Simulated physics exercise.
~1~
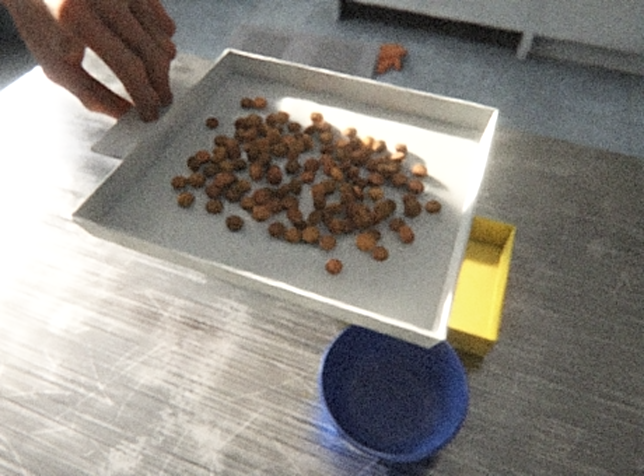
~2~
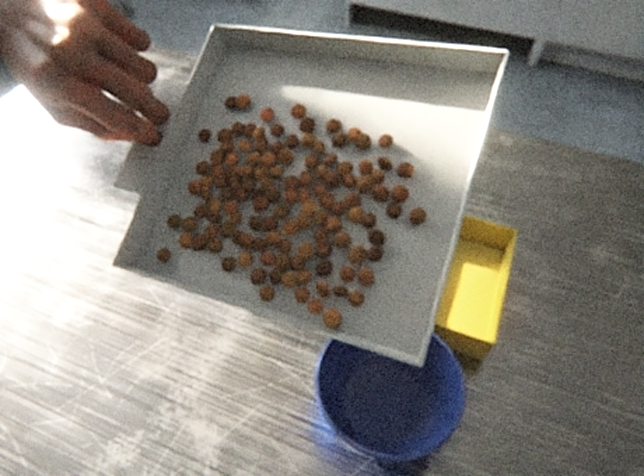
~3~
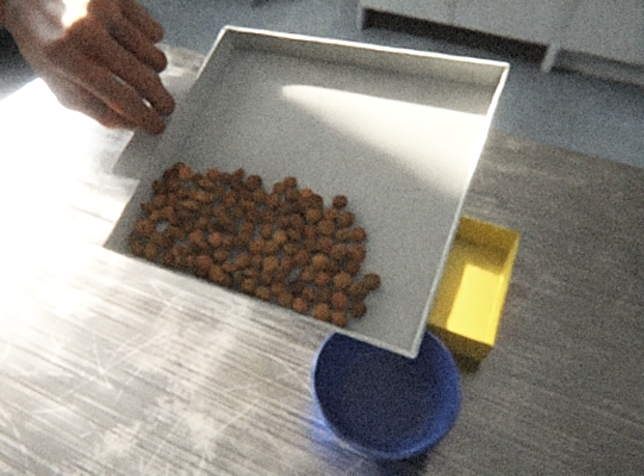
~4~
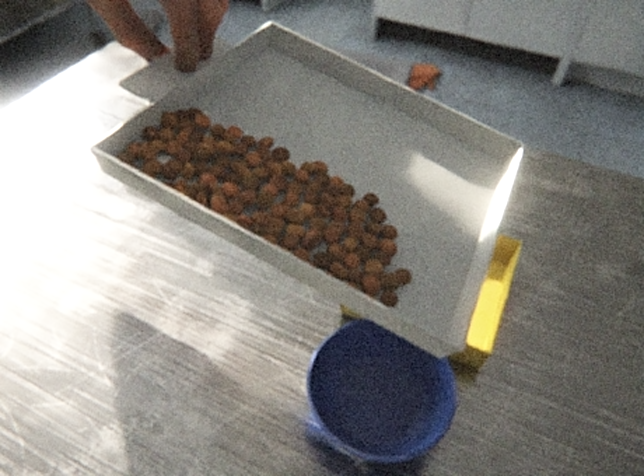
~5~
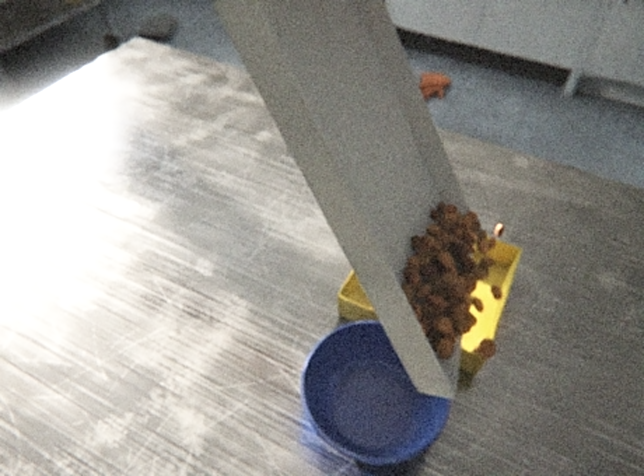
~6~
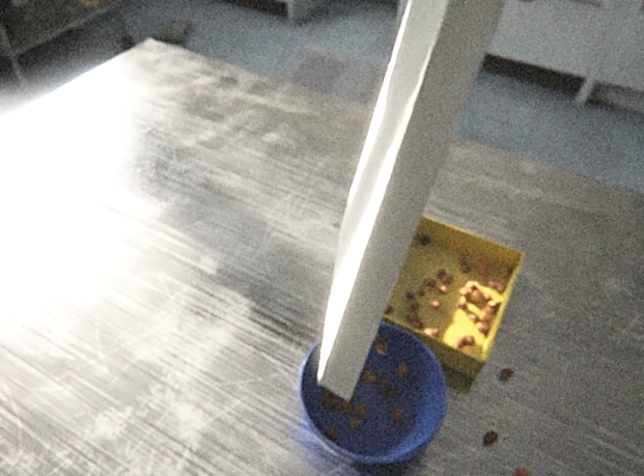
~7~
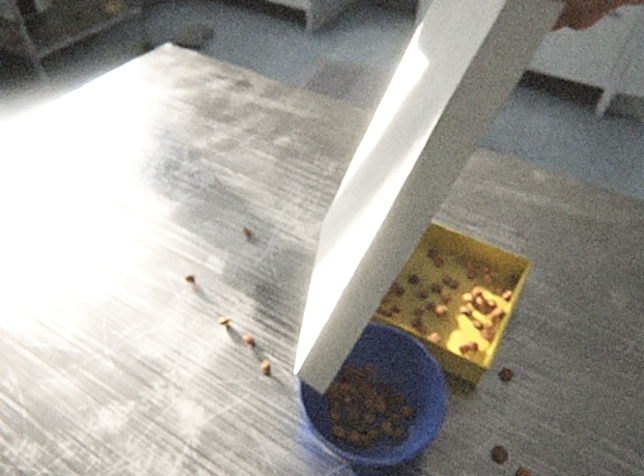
A hand holds a shallow whitish tray of small brown pieces of kibble above a brushed metal table, seen from above at an angle, with a blue bowl and a yellow tin standing near each other below the tray's right side. The tray tips and the pieces slide together along its near edge. It eases back a little, then swings steeply down to the right, and the kibble bunches at the low corner and spills. The tray turns past upright, dropping pieces into both containers and onto the table. It ends steeply tipped over the bowl, with kibble in the bowl and tin and several bits scattered around them.
